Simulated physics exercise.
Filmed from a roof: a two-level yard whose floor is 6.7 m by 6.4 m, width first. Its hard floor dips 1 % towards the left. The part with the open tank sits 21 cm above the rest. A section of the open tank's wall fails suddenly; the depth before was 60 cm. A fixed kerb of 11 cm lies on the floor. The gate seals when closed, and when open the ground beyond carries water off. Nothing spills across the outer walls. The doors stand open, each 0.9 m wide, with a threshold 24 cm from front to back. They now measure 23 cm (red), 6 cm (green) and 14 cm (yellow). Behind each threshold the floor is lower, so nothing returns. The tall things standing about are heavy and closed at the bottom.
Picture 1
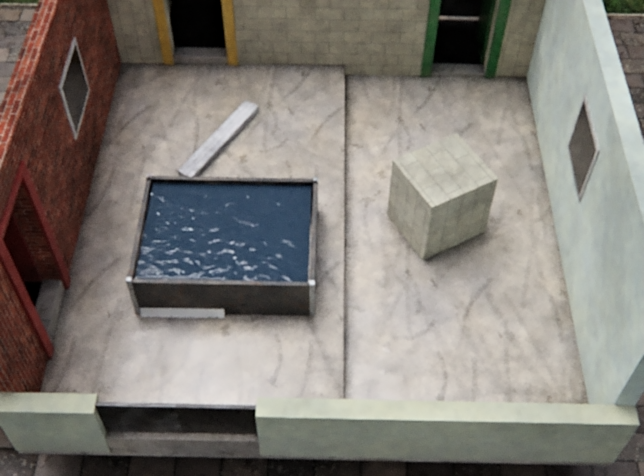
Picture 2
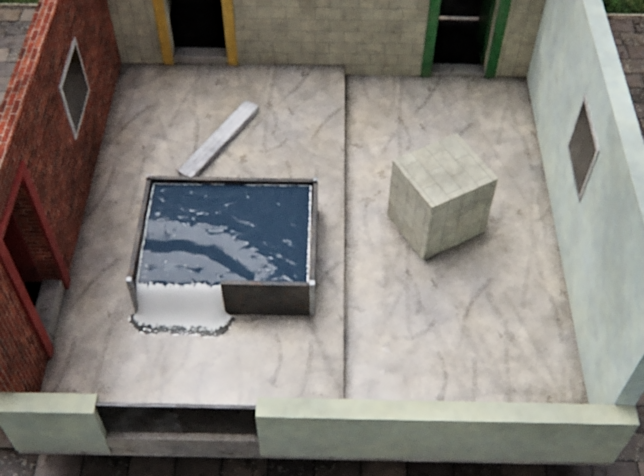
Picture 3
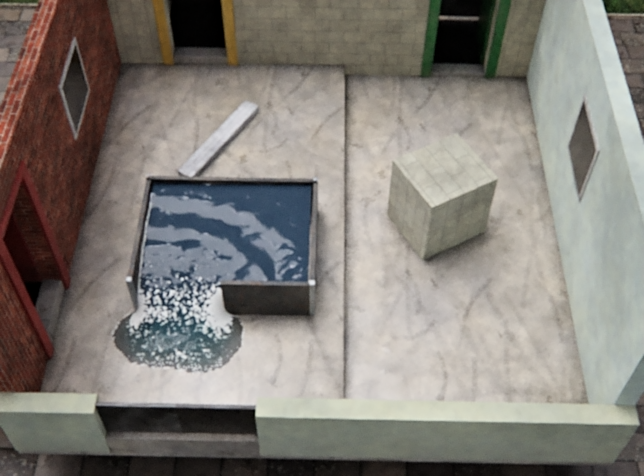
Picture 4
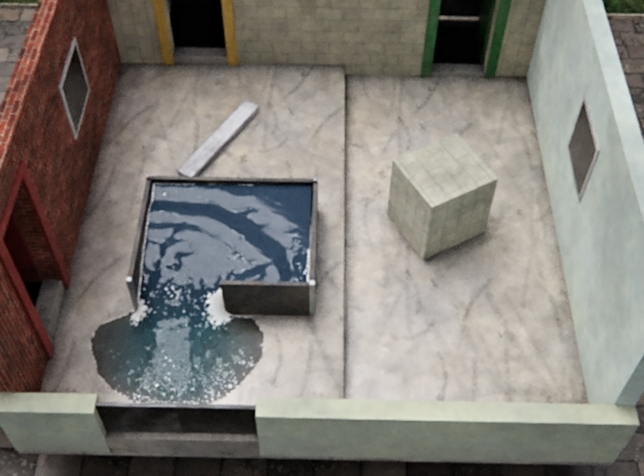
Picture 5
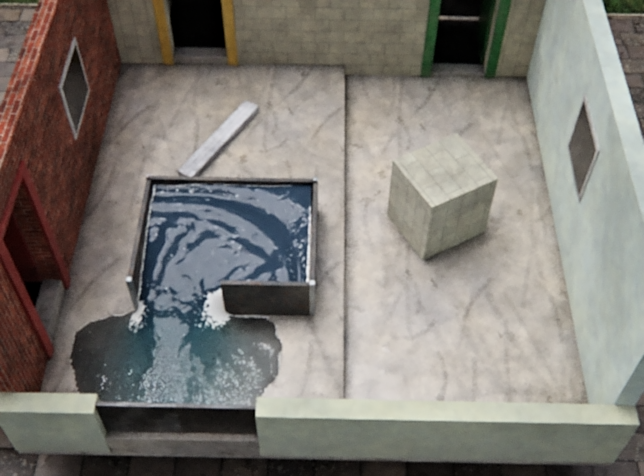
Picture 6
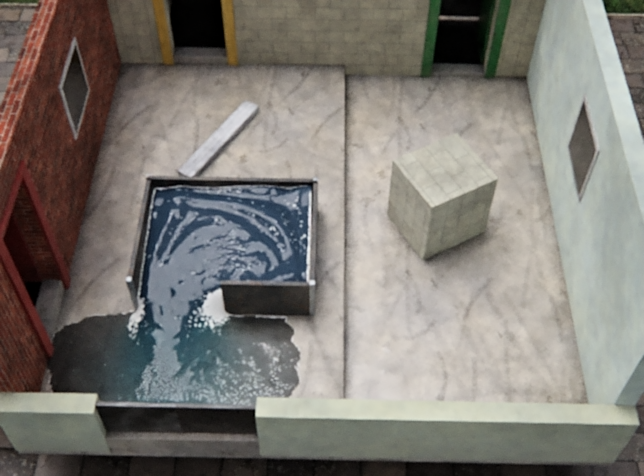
A walled yard with a pale, veined stone floor on two levels is seen from above by a camera that stays still. A dark-sided open tank of blue water stands left of centre with a grey slab behind it, a pale block sits to the right, and a red door opens at left. Part of the tank's front wall gives way, and water pours out, foaming, and spreads across the floor towards the front wall and the left.
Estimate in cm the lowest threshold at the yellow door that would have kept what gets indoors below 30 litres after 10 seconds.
It would have to be roughly 8 cm high.
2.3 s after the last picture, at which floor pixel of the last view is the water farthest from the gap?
At about (593, 435).
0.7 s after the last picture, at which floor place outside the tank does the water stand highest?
Near (35, 418).
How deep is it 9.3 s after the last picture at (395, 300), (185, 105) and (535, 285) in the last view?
Roughly 5, 8 and 6 cm, in turn.
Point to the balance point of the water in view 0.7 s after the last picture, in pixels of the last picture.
Around (201, 303).
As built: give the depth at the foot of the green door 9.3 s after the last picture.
Roughly 8.0 cm deep.
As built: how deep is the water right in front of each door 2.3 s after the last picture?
Depths in cm: Red 18, green 0, yellow 0.
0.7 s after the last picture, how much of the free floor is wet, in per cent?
Near 10 per cent is wet.
Then, 0.7 s after the last picture water covers 10 % of the floor, deepest (58 cm) near (35, 418); it has not reached the yellow door.
Then, 2.3 s after the last picture water covers 40 % of the floor, deepest (30 cm) near (35, 418); it has not reached the yellow door.
Then, 9.3 s after the last picture water covers 90 % of the floor, deepest (12 cm) near (118, 81); 8 cm at the yellow door, 0 litres in over its 14 cm threshold.
At the yellow door as built, the water peaked near 13 cm, 3.3 s after the last picture.
With a threshold of 6.5 cm, 52 litres would have come in within the 10 s; with 10 cm, 9 litres. So under 30 litres takes about 8 cm.
